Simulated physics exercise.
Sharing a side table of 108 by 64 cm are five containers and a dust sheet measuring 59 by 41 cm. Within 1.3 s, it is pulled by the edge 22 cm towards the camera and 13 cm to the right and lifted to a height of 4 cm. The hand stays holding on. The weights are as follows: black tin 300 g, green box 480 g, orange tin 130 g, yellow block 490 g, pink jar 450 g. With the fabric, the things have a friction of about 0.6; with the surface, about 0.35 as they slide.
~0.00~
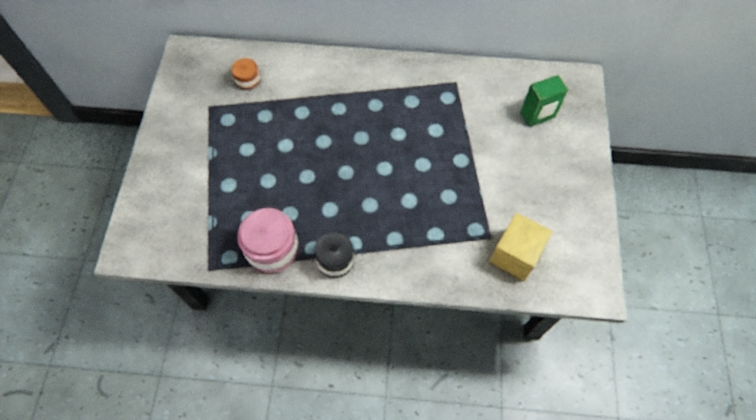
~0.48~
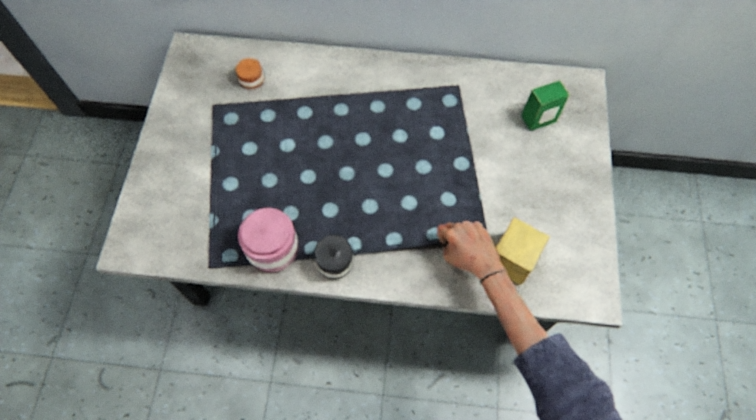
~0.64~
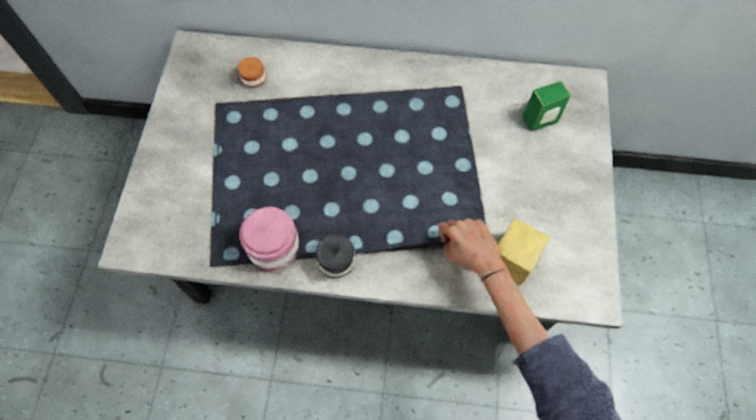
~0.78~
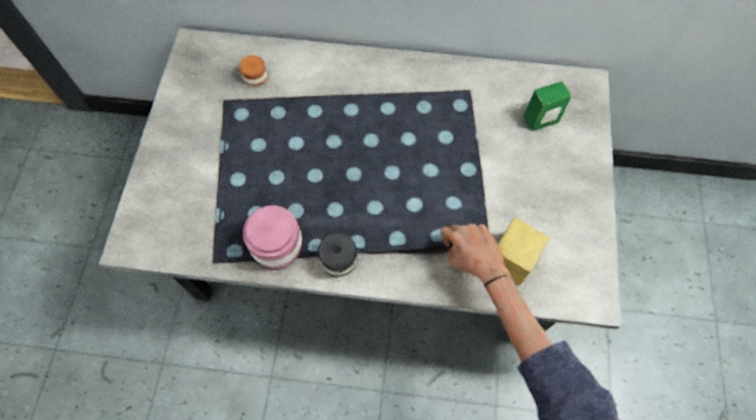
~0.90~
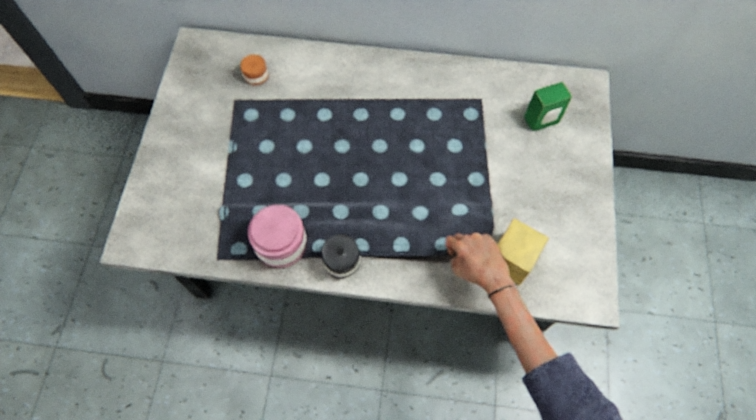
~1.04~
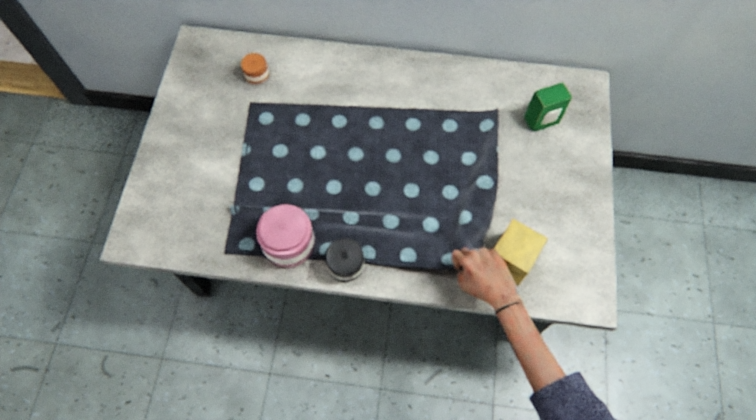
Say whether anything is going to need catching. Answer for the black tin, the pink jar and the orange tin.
In order: Black tin: Overboard. Pink jar: Aboard. Orange tin: Aboard.
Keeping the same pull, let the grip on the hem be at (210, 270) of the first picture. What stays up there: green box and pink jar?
In that case: Green box stays on, pink jar drops off.
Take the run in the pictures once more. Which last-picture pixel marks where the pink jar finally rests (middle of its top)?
You'll find it ending up somewhere near (343, 258).
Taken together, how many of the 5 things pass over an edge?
1.
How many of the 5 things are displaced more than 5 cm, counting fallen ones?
It adds up to 2.
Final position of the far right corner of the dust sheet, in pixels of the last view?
(496, 172).
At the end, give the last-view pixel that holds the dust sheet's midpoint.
I'd point to about (440, 246).
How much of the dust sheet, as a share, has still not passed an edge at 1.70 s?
Near 90 in a hundred.
After 1.3 s, 100 % of the dust sheet is still over the top; pink jar 7 cm off its start, black tin 6 cm off its start.
After 1.5 s, 95 % of the dust sheet is still over the top; pink jar 12 cm off its start, black tin 11 cm off its start.
After 1.7 s, 90 % of the dust sheet is still over the top; black tin over the edge, pink jar 15 cm off its start at (338, 252).
After 1.9 s, 85 % of the dust sheet is still over the top; black tin over the edge, pink jar 17 cm off its start.
After 3.5 s, 85 % of the dust sheet is still over the top; black tin over the edge, pink jar 17 cm off its start at (343, 258), orange tin 0 cm off its start at (254, 63).
